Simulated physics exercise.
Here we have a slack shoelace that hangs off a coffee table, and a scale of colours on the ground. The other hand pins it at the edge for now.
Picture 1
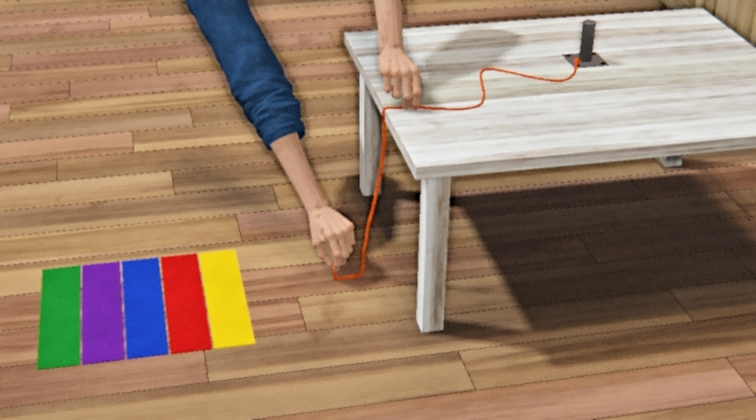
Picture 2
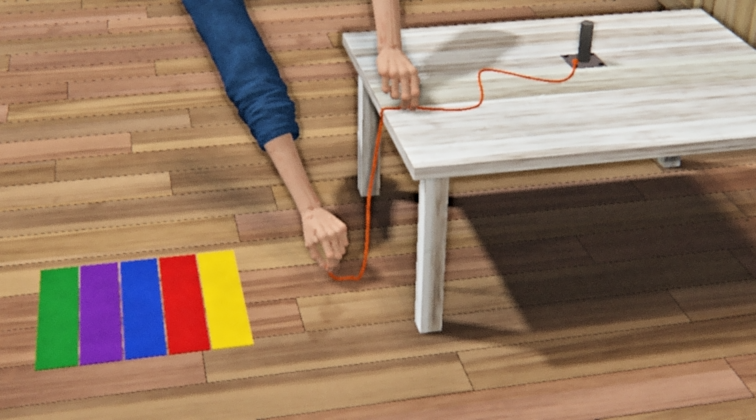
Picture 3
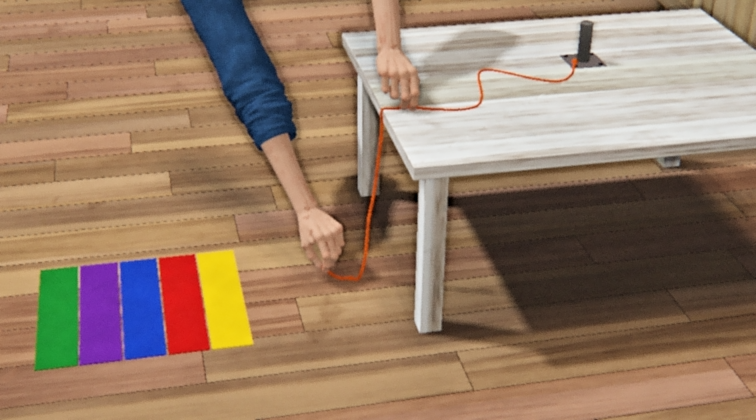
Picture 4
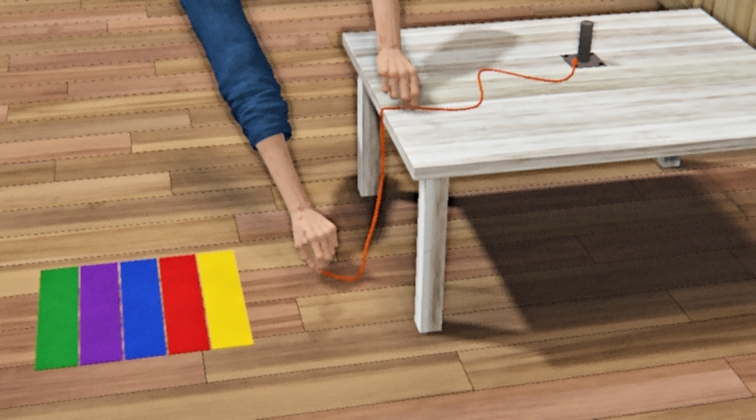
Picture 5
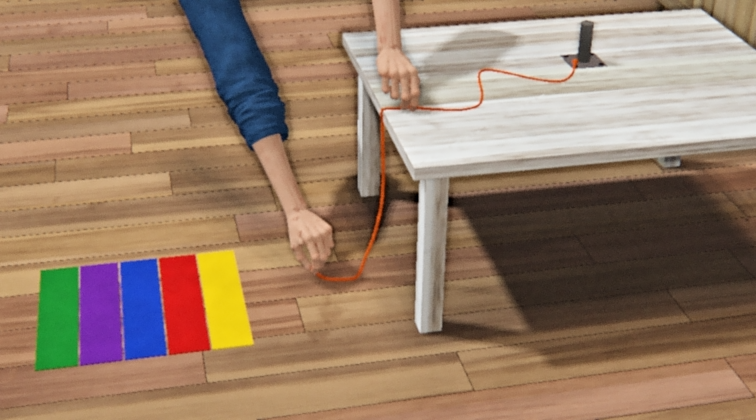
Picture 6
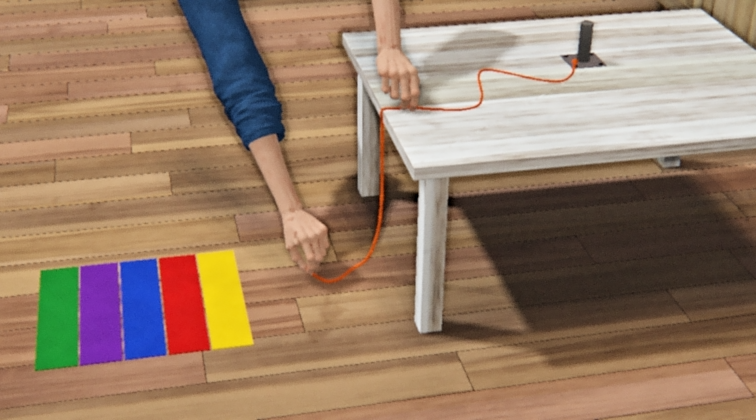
A hand low beside a white coffee table holds the end of an orange-red shoelace and shifts slowly a short way left, toward the yellow end of a colour scale on the wooden floor. The lace's low bend widens into a rounder curve, while the other hand stays at the table's edge.
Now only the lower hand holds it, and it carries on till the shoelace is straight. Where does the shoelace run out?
It halts on the purple strip.
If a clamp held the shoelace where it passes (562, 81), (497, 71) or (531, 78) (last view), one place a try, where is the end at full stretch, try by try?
Try by try, around (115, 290), (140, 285) and (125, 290).
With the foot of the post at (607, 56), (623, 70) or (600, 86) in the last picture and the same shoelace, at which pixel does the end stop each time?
Try by try, around (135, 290), (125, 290) and (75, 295).
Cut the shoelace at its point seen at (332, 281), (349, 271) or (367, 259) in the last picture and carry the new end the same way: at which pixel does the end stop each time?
Try by try, around (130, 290), (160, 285) and (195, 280).
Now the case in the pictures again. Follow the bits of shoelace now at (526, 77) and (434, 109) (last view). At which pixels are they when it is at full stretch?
The first at (496, 76), the second at (334, 125).
Soon after, end near (160, 285); over blue.
After that, end near (117, 290); over purple.
At the stop, end near (91, 293); over purple. Over purple.
